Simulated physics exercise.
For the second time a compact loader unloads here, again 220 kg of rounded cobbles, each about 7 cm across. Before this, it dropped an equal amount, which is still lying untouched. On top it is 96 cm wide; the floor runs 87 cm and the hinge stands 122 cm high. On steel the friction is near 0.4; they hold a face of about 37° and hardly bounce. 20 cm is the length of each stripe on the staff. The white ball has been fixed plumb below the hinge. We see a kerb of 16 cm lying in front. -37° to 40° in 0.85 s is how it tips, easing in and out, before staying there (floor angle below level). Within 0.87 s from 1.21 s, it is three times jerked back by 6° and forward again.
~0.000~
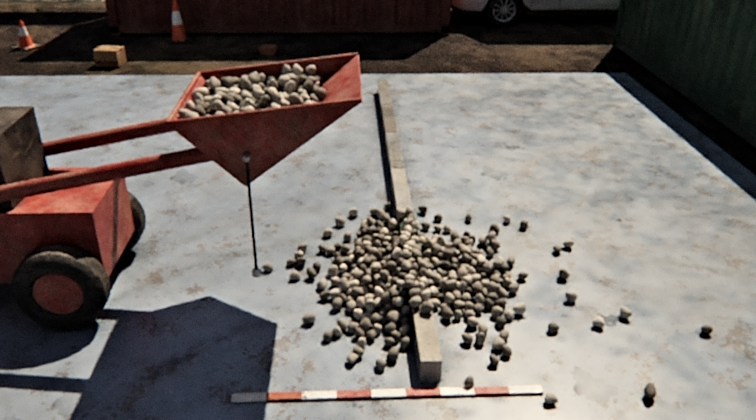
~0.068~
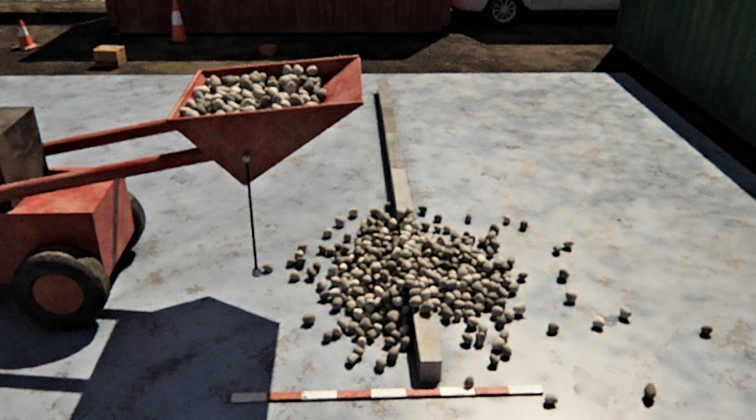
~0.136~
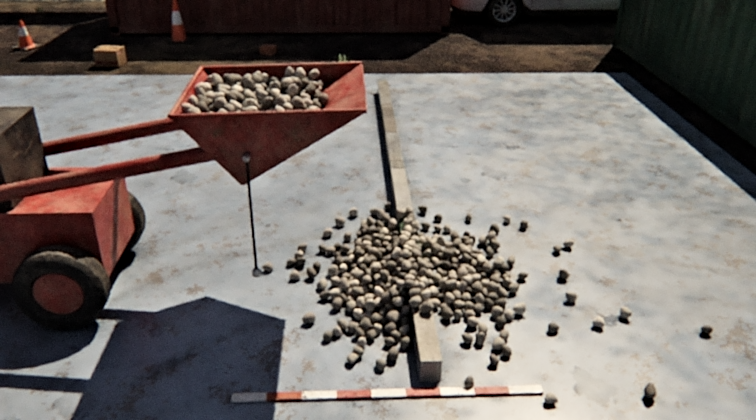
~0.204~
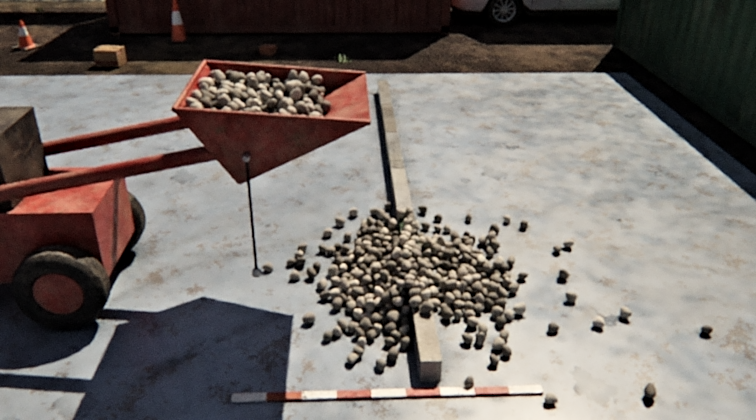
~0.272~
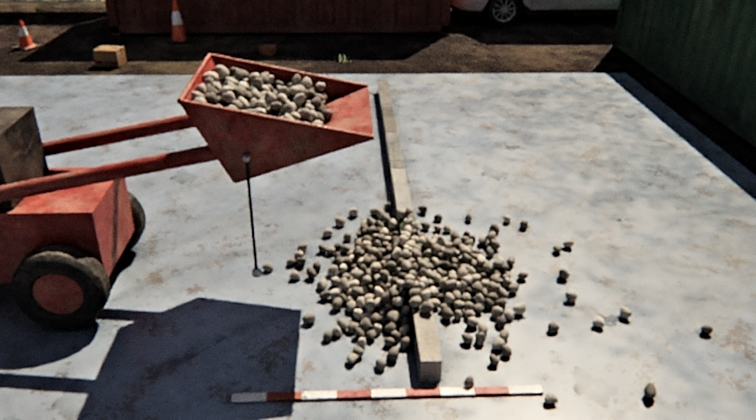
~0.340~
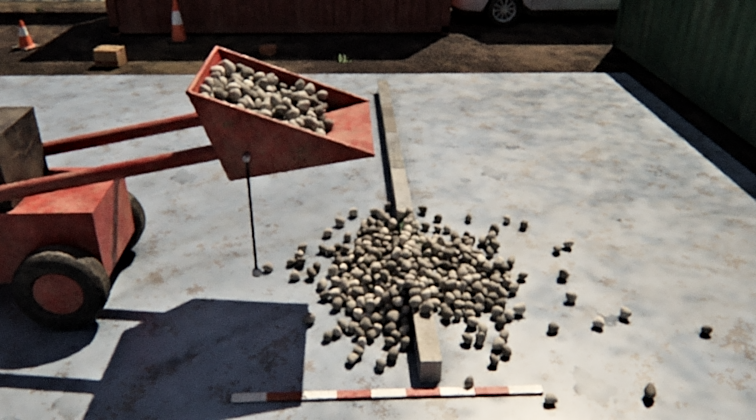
Red compact loader gradually tilting its raised bucket of rounded stones forward, beside a scattered stone pile lying across a kerb.
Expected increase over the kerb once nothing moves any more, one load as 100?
About 33 in every hundred.
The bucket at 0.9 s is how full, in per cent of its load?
Some 80 percent, roughly.
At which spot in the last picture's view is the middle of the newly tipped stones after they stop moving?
Their middle rests near (388, 267).
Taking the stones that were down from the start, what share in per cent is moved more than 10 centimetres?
I'd put it at about 10 per cent.
After 0.6 s the floor is at 28°; in per cent of one load, 100 in the bucket, 63 on this side of the kerb, 37 over the kerb; the foremost stones are at (602, 298).
After 0.9 s the floor is at 40°; in per cent of one load, 80 in the bucket, 83 on this side of the kerb, 37 over the kerb; the foremost stones are at (602, 298).
After 2.5 s the floor is at 40°; in per cent of one load, 0 in the bucket, 130 on this side of the kerb, 70 over the kerb; the foremost stones are at (604, 298).
After 4.9 s the floor is at 40°; in per cent of one load, 0 in the bucket, 130 on this side of the kerb, 70 over the kerb; the foremost stones are at (604, 298). Net gain over the kerb, 33.
